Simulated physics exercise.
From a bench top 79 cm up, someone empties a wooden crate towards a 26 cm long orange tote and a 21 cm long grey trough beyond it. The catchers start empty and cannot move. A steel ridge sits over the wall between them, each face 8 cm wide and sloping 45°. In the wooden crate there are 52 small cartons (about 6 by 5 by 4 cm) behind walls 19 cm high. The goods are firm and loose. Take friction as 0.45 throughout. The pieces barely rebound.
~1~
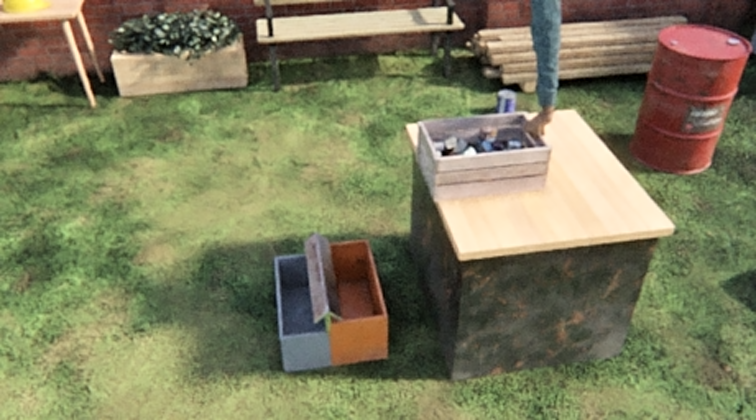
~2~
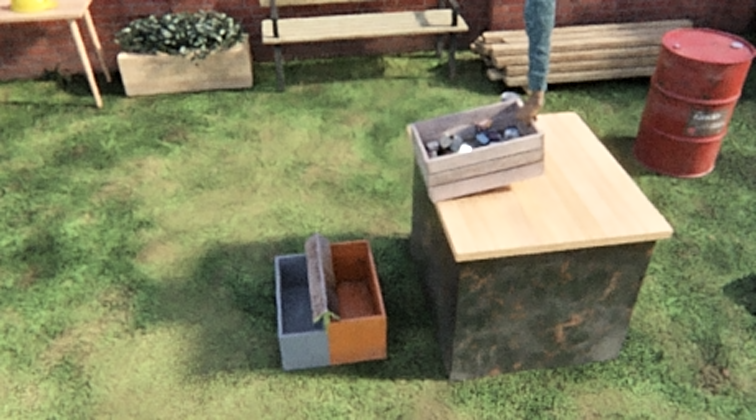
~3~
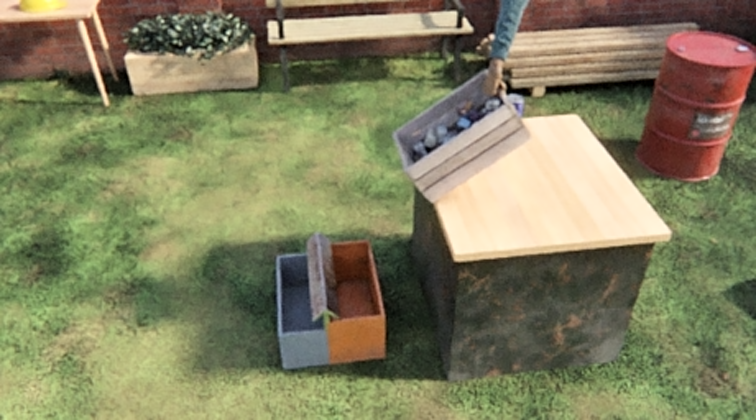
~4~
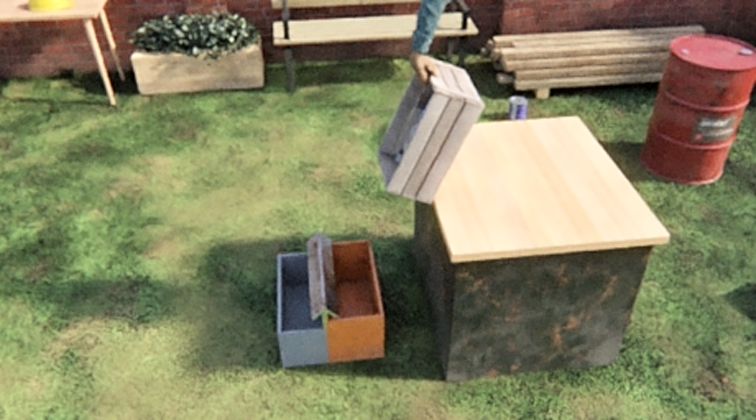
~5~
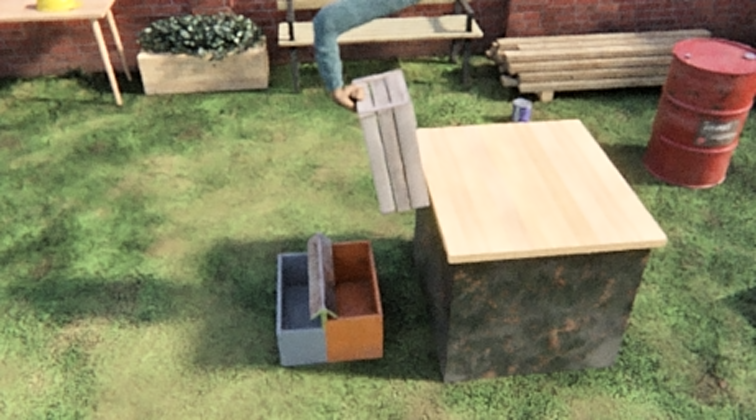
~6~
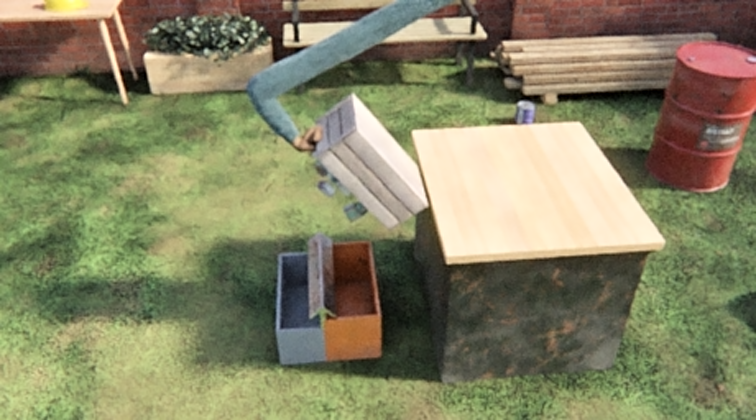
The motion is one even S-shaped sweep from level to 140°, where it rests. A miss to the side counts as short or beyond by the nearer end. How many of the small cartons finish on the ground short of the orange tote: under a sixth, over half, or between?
Expect under a sixth of the load on the ground short of the orange tote.
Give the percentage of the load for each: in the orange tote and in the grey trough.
Roughly 45 and 10 per cent.
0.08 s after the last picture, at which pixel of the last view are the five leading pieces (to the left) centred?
Near (290, 208).
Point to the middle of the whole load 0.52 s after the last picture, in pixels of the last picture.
At about (301, 314).
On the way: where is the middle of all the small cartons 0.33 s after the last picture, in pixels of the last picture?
Near (297, 312).
Then, 0.08 s after the last picture, tilt 137°; 14 still in the wooden crate and 38 in the air.
Then, 0.19 s after the last picture, tilt 140°; 4 still in the wooden crate, 3 in the orange tote, 1 in the grey trough and 44 in the air.
Then, 0.33 s after the last picture, tilt 140°; 17 in the orange tote, 5 in the grey trough, 18 on the ground beyond the grey trough and 12 in the air.
Final count (0.52 s after the last picture), 24 in the orange tote, 4 in the grey trough and 24 on the ground beyond the grey trough. Asked share, 0 of 52, 0 per cent.
